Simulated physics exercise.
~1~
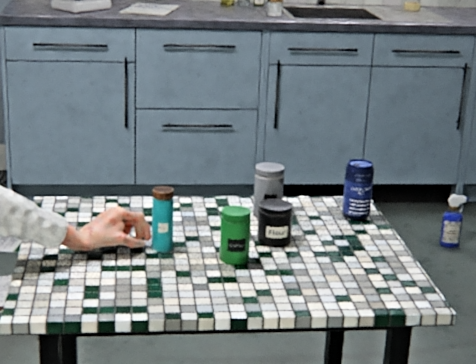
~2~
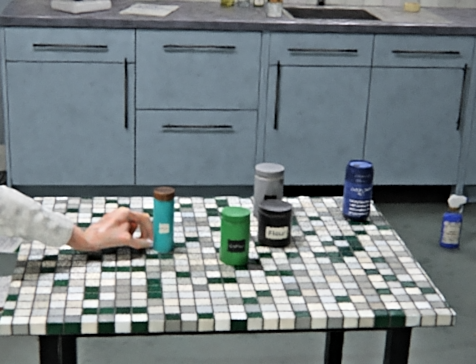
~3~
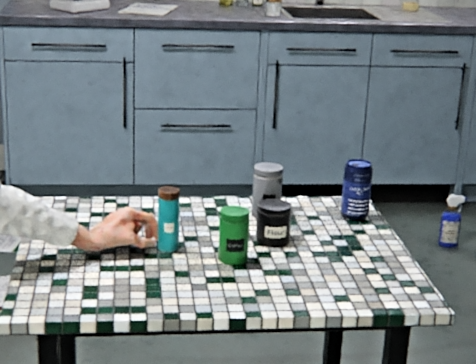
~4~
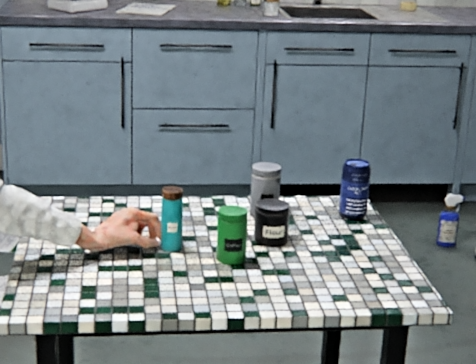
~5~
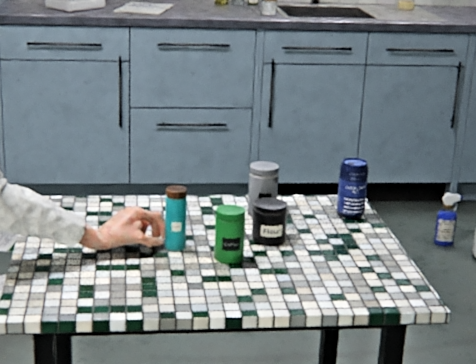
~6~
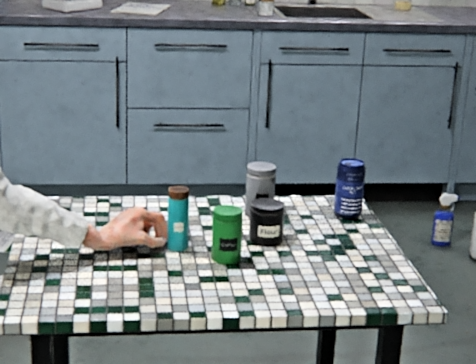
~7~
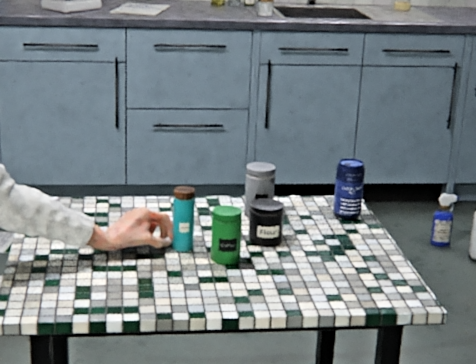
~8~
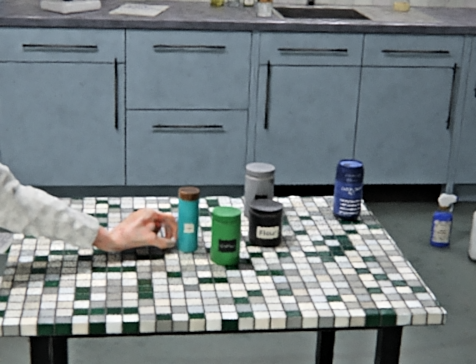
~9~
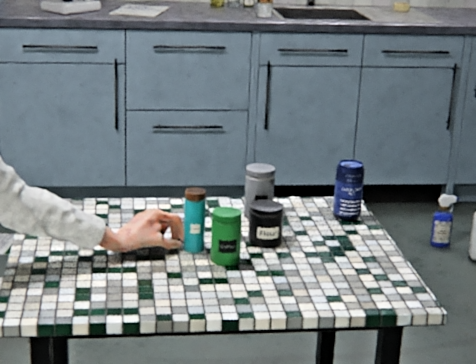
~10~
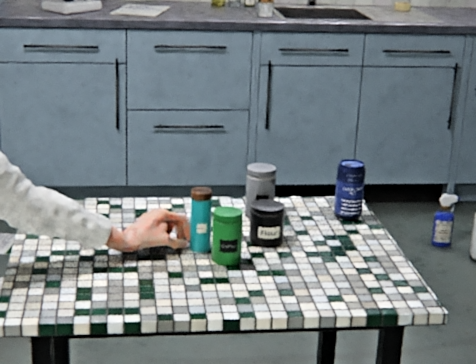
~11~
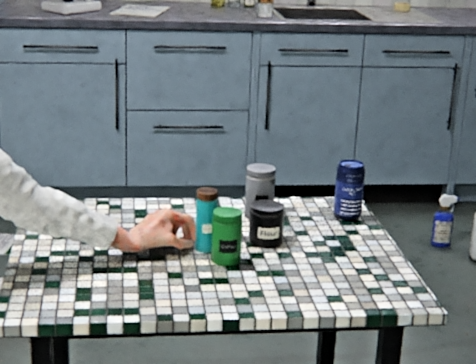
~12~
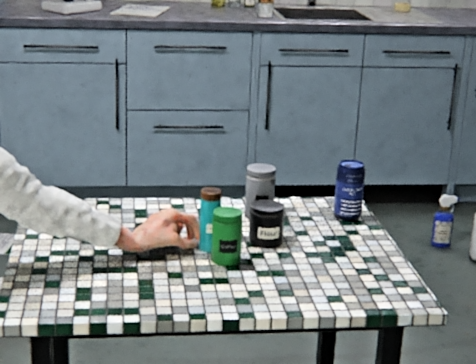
The clip opens on a table tiled in white, grey and green, with a hand at the left beside an upright turquoise shaker with a brown top. Green, grey and black jars stand to its right, with a blue can farther along and blue-grey cabinets behind. After a brief pause, the hand slides the shaker slowly and evenly to the right as the view sways slightly. The shaker steadily closes the gap to the green jar, while the other containers stay in place. It ends upright, partly hidden behind the green jar's left edge, with the hand still beside it.
